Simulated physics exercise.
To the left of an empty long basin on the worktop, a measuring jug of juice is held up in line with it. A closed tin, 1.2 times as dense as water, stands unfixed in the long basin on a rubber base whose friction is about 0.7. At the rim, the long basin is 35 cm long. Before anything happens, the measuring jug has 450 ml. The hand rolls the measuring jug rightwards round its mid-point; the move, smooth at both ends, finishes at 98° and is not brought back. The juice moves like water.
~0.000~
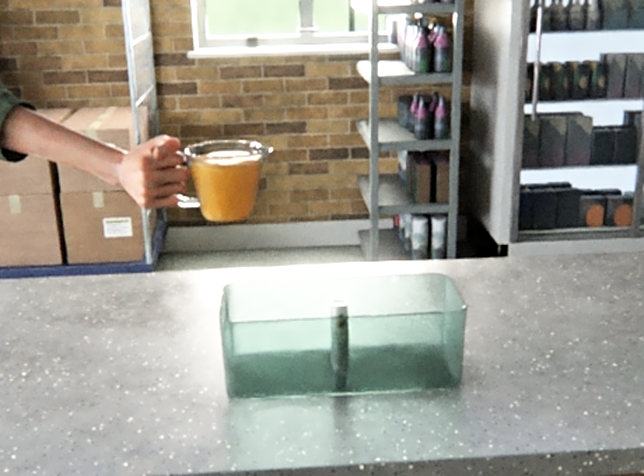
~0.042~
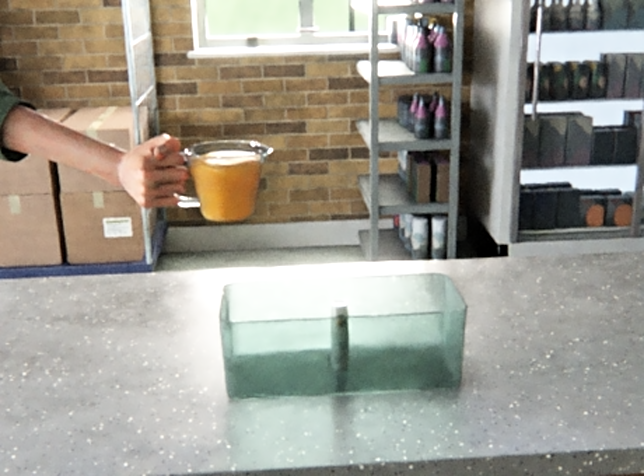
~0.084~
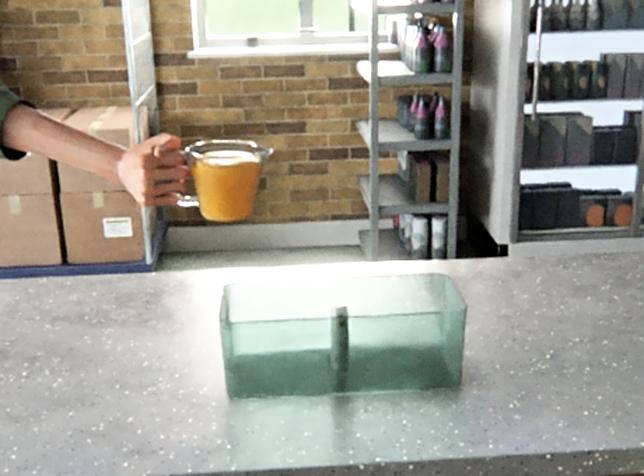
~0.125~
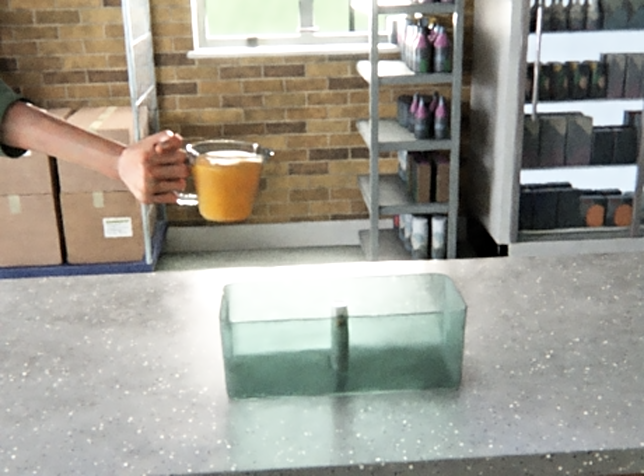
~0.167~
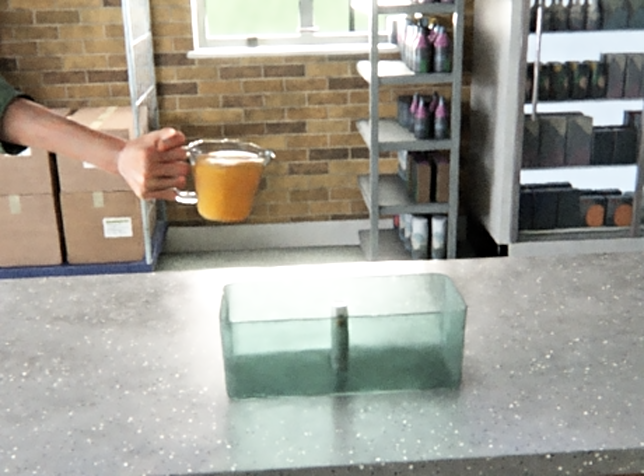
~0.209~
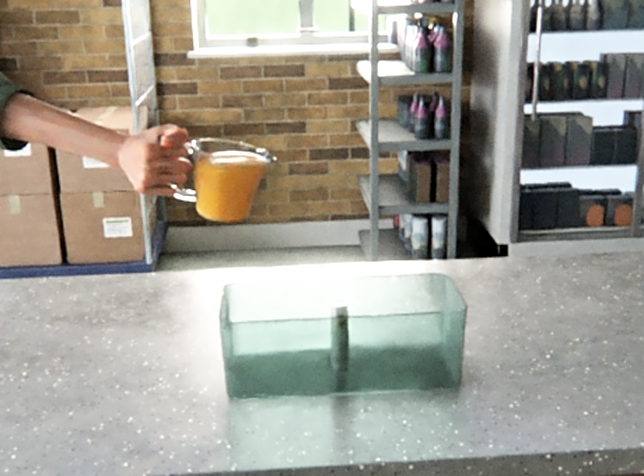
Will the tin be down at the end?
Yes.
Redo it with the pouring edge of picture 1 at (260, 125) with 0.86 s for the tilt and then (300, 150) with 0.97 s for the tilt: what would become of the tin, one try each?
The tin overturns the first time and stays vertical the second time.
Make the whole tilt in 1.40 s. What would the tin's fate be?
The tin falls.
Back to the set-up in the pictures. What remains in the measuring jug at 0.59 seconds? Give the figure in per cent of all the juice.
At that time about 70 in a hundred parts are still held.
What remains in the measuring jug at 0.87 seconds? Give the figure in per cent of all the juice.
Near 16 in a hundred.
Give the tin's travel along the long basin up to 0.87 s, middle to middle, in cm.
Reading: Roughly 1 cm.
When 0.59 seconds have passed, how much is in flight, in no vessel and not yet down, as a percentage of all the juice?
26 per cent.
After 0.59 s the tilt is 65° and 70 per cent is still to pour; the tin stands where it began.
After 0.87 s the tilt is 95° and 15 per cent is still to pour; the tin leans 8°.
After 1.15 s the tilt is 98° and 1 per cent is still to pour; the tin lies on its side.
After 1.47 s the tilt is 98° and 0 per cent is still to pour; the tin lies on its side.
In the end the tin lies on its side.
